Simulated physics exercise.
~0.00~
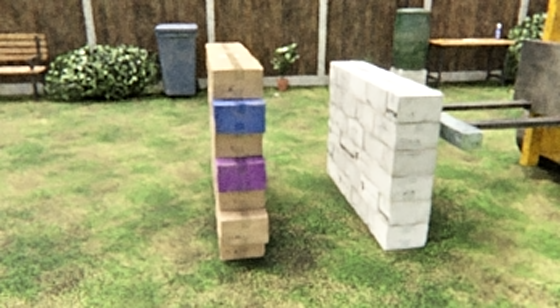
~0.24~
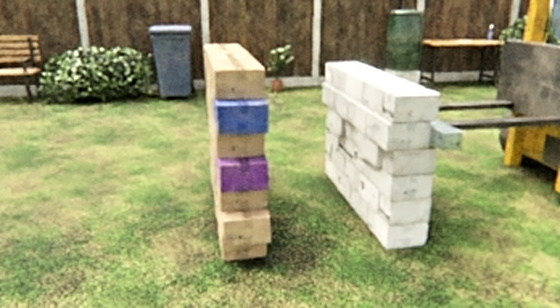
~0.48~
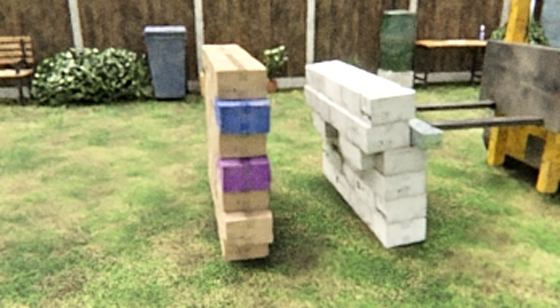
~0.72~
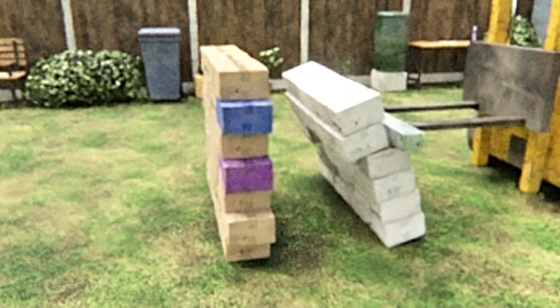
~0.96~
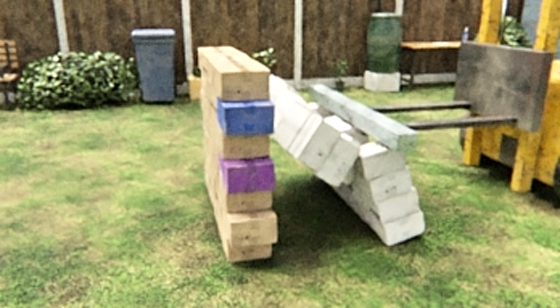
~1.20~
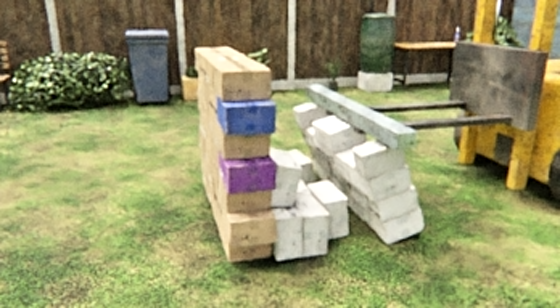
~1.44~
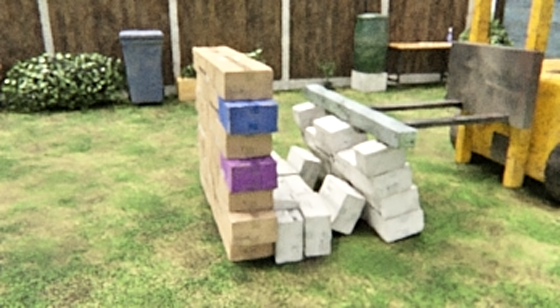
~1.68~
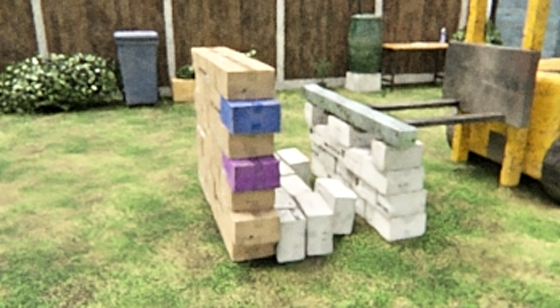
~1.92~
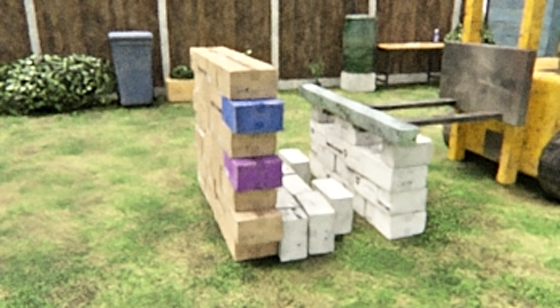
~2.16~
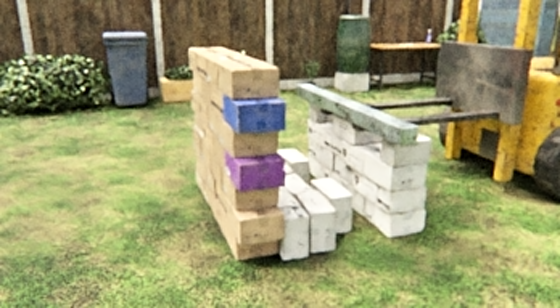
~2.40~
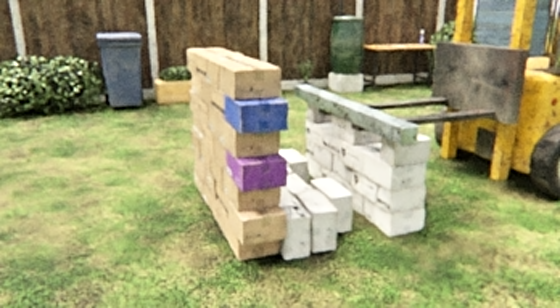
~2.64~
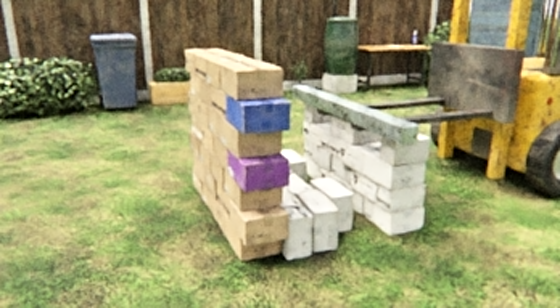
A yellow lift truck on the right drives a level beam leftward into the back of a pale, brick-like wall standing on a lawn. The wall's upper rows slide and lean toward a parallel tan wall, which holds one blue and one purple block. The truck stops as the top pale blocks tip over and tumble into the gap, some landing against the foot of the tan wall. The remaining pale blocks settle into a lower wall beneath the beam. The tan wall stays standing, its blue and purple blocks still in place.
